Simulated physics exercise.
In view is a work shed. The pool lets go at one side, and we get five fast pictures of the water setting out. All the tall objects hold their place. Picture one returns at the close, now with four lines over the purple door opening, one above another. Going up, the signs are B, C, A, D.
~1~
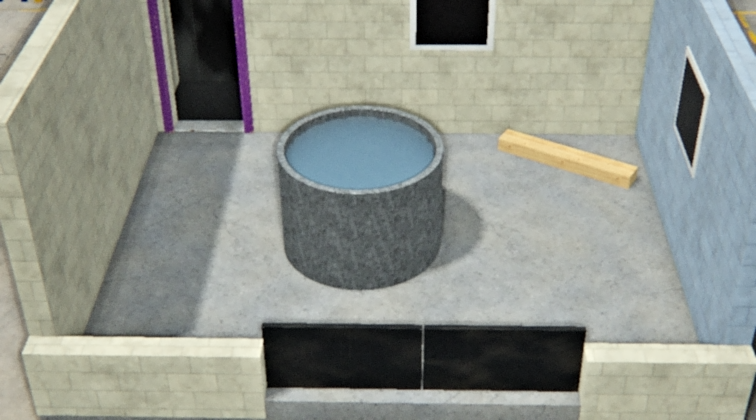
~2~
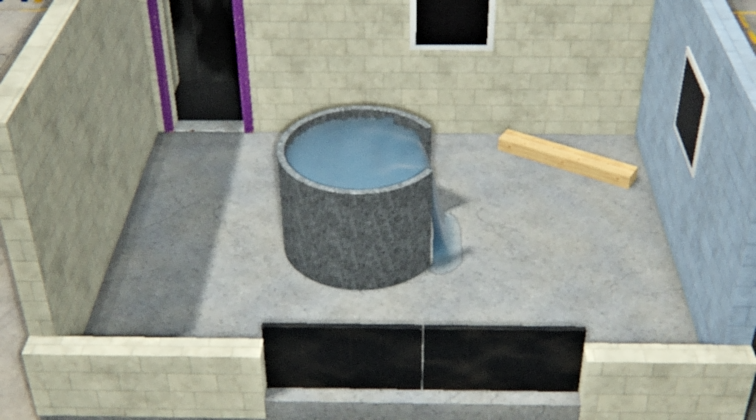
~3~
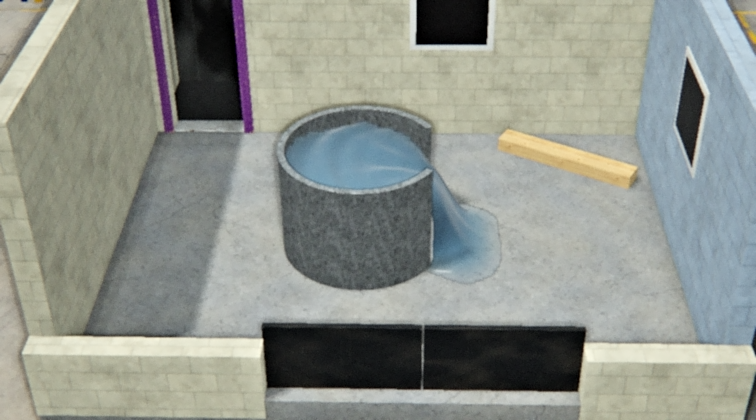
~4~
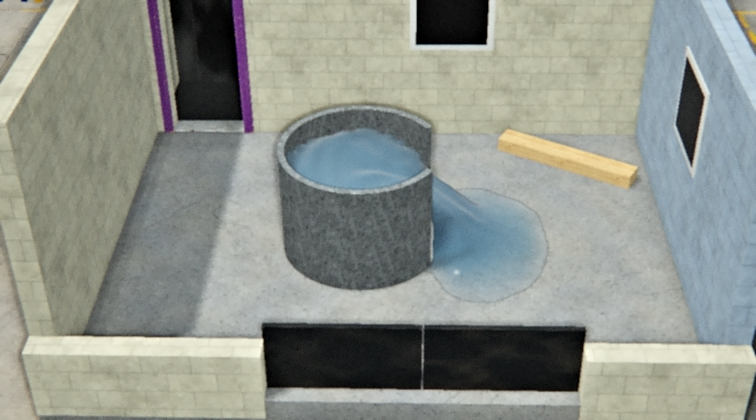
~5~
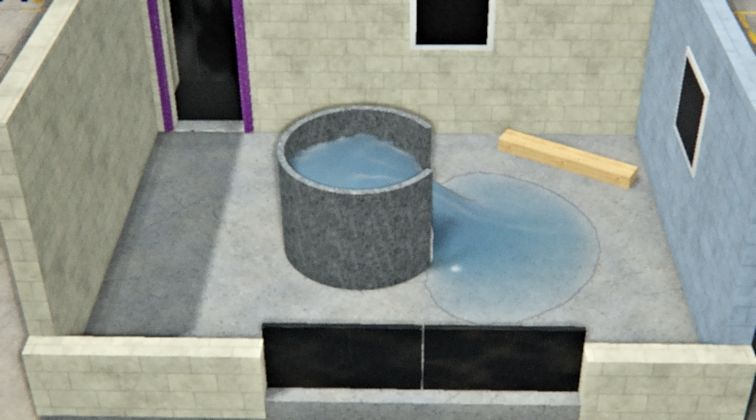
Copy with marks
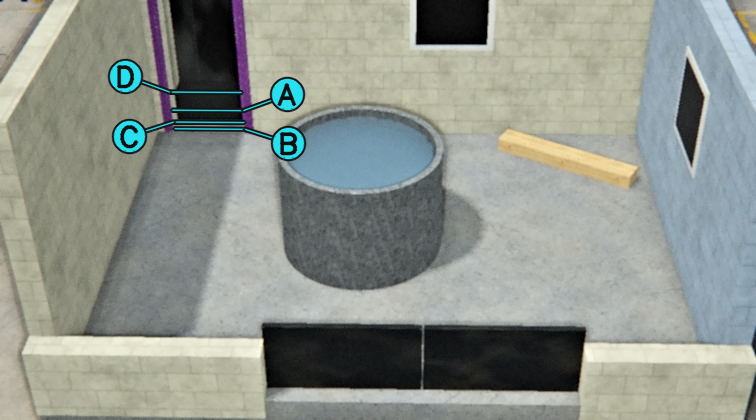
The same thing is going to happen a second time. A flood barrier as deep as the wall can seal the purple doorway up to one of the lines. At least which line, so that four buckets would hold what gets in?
It is C.
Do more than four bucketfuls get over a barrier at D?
No, that is safe.
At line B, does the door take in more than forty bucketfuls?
No, less.
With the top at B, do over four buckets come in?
Yes.
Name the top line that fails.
B.
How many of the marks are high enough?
Three.
In cyan, A at (207, 110); B at (209, 129); C at (209, 122); D at (205, 92); from the bottom up B, C, A, D.
For line A, nothing gets over.
For line B, about 14 bucketfuls get in.
For line C, a splash gets over, under a bucket.
For line D, nothing gets over.
